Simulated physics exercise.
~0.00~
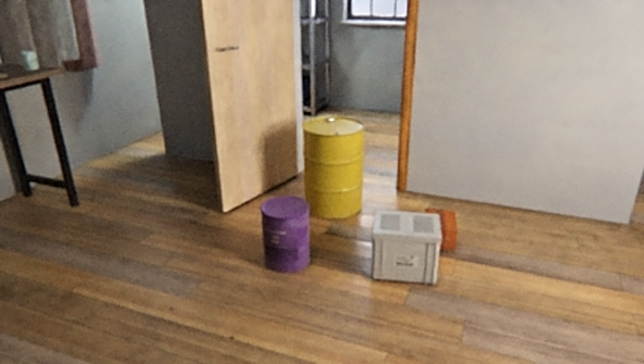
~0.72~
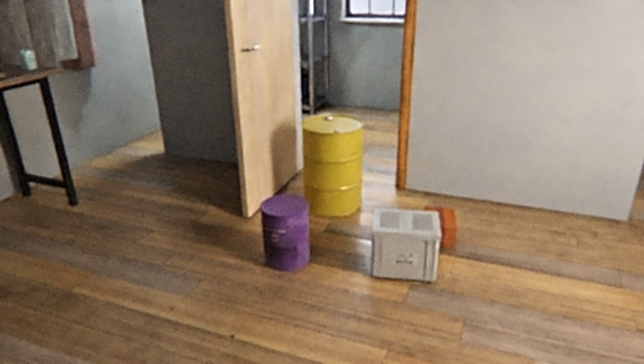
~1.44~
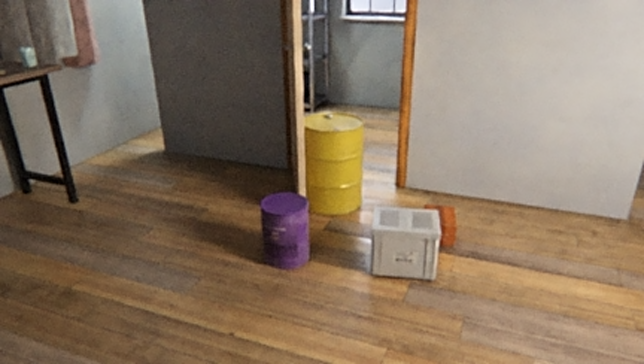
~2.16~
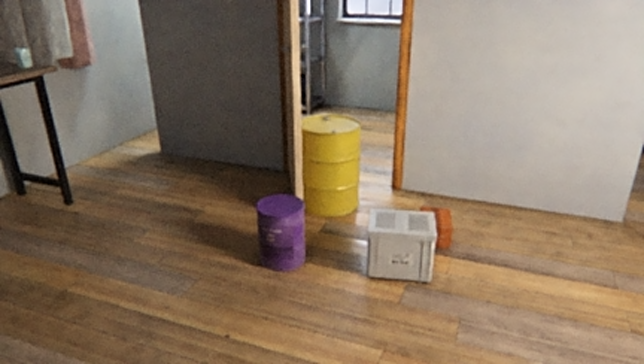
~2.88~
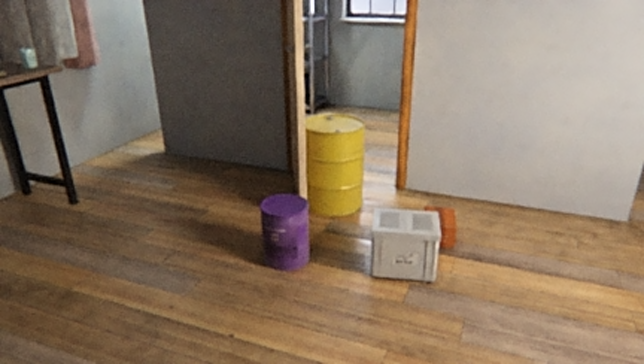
We see a wooden door swing partway toward closed beside a yellow drum, with a purple pail, a white tote and an orange item on the floor nearby. It ends edge-on and still open, while the four objects stay in place.
